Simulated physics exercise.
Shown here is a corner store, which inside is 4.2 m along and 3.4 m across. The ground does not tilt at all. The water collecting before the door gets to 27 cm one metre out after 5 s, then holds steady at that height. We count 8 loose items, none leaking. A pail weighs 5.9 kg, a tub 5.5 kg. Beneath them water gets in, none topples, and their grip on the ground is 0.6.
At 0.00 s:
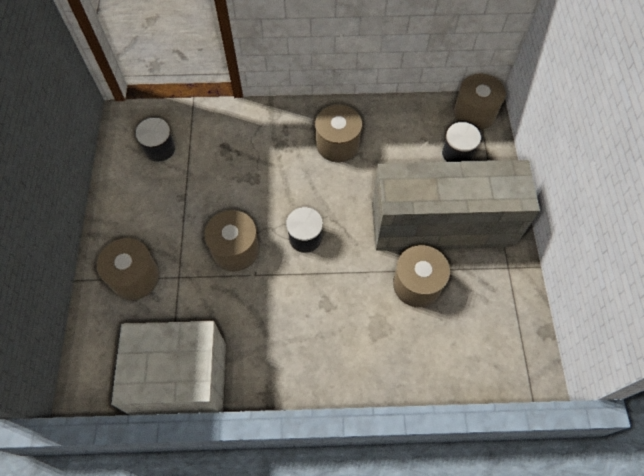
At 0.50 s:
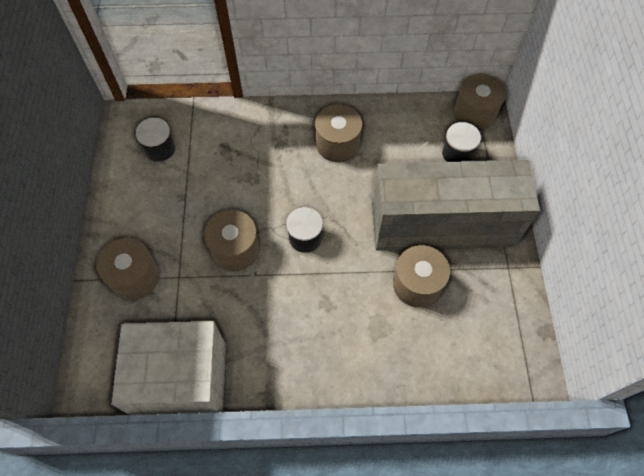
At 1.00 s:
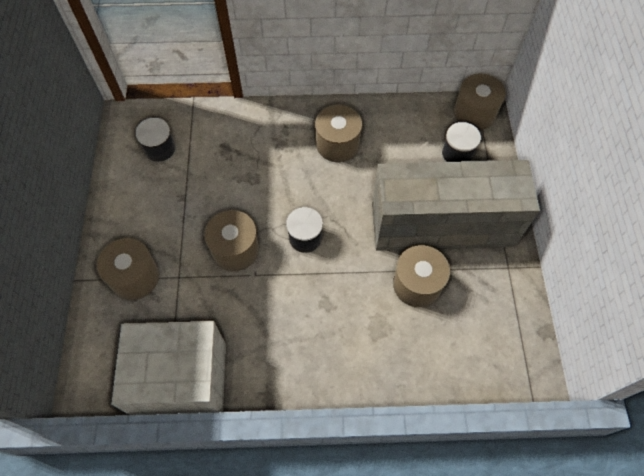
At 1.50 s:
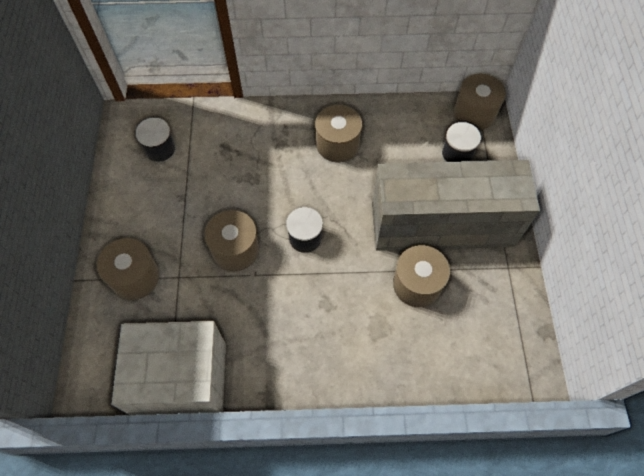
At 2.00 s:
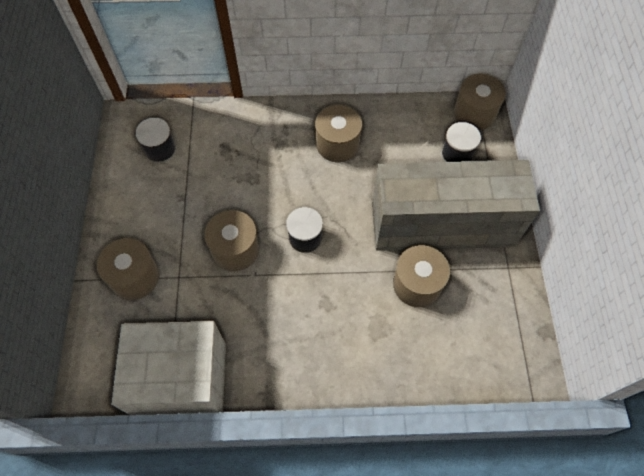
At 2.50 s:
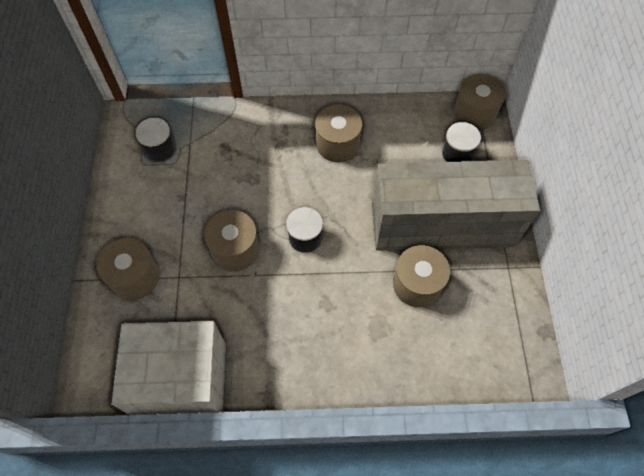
Blue water rising behind a doorway, then spreading thinly onto the floor of a walled room where tubs and pails stay still.
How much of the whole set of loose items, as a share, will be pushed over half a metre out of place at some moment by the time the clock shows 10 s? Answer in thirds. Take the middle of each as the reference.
One to two thirds.
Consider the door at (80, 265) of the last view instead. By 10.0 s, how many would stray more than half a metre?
7.
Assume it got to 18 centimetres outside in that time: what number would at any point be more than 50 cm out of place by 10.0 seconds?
I count 3 of them in that case.
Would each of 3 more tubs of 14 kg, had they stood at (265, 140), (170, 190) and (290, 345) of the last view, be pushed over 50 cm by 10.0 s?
The first one stays inside the mark, the next tops the mark, and the last tops the mark.
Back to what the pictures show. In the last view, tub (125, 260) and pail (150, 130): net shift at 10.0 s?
First 30 cm, then 200 cm.
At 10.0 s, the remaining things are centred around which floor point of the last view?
At about (362, 234).
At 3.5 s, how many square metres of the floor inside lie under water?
2.5 m2.
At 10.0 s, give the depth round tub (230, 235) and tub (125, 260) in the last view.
I'd put it at 17 cm and 16 cm respectively.
After 3.5 s 0 of 8 are over 50 cm from their spots; 0 afloat.
After 4.5 s 1 of 8 are over 50 cm from their spots; 0 afloat.
After 7.0 s 2 of 8 are over 50 cm from their spots; 3 afloat.
After 10.0 s 3 of 8 are over 50 cm from their spots, and 4 have been at some point; 6 afloat.
